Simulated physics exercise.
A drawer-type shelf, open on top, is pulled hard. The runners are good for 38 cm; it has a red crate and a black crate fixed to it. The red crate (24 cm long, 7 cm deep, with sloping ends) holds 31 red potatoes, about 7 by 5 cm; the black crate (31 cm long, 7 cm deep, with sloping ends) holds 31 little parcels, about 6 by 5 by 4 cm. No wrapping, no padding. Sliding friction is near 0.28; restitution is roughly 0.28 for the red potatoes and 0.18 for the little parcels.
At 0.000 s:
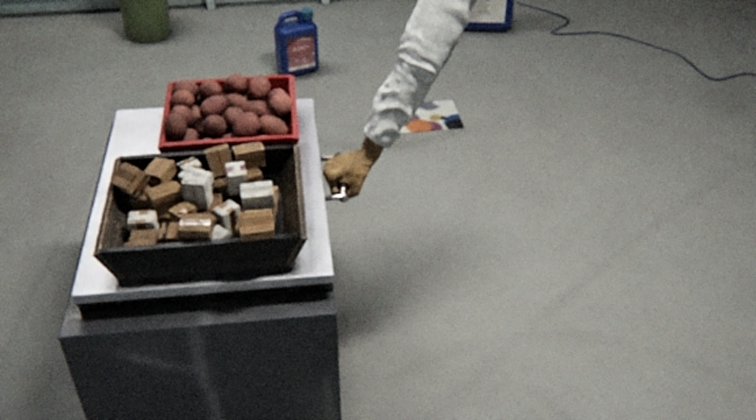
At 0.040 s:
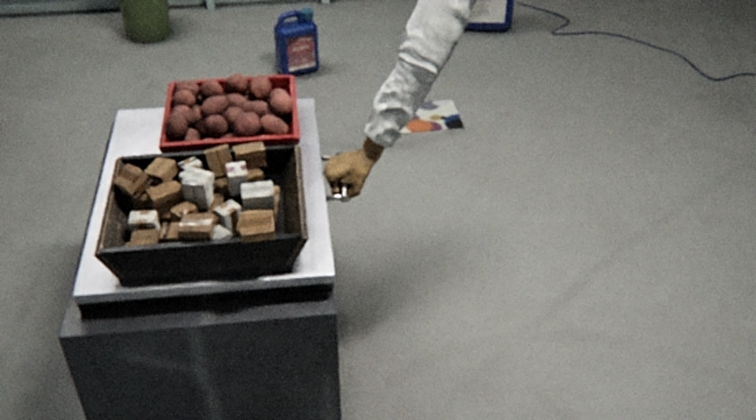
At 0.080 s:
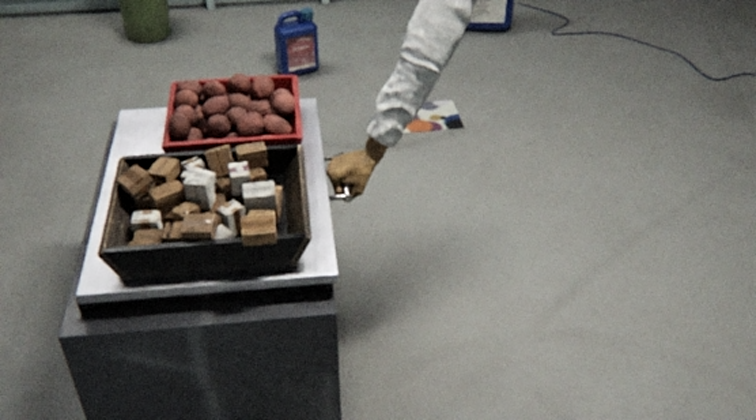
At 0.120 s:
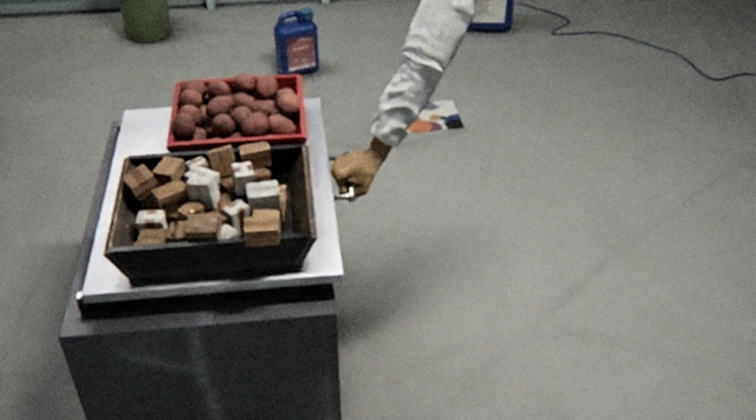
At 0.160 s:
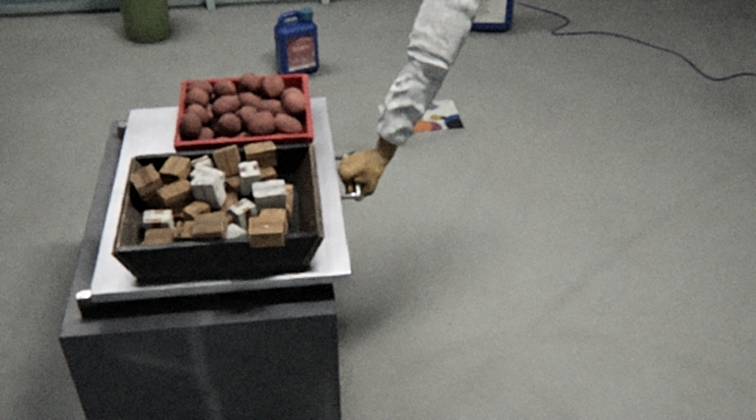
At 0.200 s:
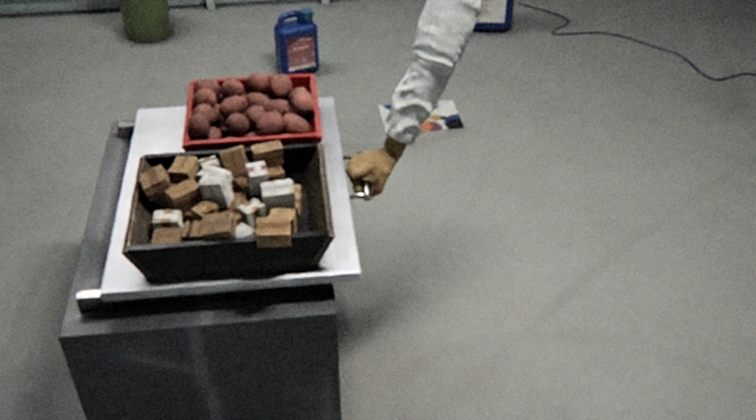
A white tray bearing a red crate of reddish-brown potatoes and, nearer the viewer, a black crate of small brown and white blocks sits atop a dark grey cabinet, seen from above. Around it, a pale-sleeved arm reaches in from the upper right over a grey floor with a blue container behind. Gripping the handle, the hand draws the tray slightly rightward, both crates riding along, while the camera stays still.
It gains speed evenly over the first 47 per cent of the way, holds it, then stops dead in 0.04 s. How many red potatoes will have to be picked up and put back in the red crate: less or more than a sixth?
Fewer than one in six of the red potatoes leave the red crate.
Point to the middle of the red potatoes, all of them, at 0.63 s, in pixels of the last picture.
Near (395, 100).
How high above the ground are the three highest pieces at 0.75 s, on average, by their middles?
Some 66 cm up.
After 0.55 s, the runners reach their end.
After 0.63 s, red crate 31 in, 0 out and black crate 30 in, 1 out.
After 0.75 s, red crate 31 in, 0 out and black crate 30 in, 1 out.
After 0.97 s, red crate 30 in, 1 out and black crate 30 in, 1 out.
When it is over (at 1.40 s), red crate 30 in, 1 out and black crate 30 in, 1 out. Asked share, 1 of 31, 3 per cent.
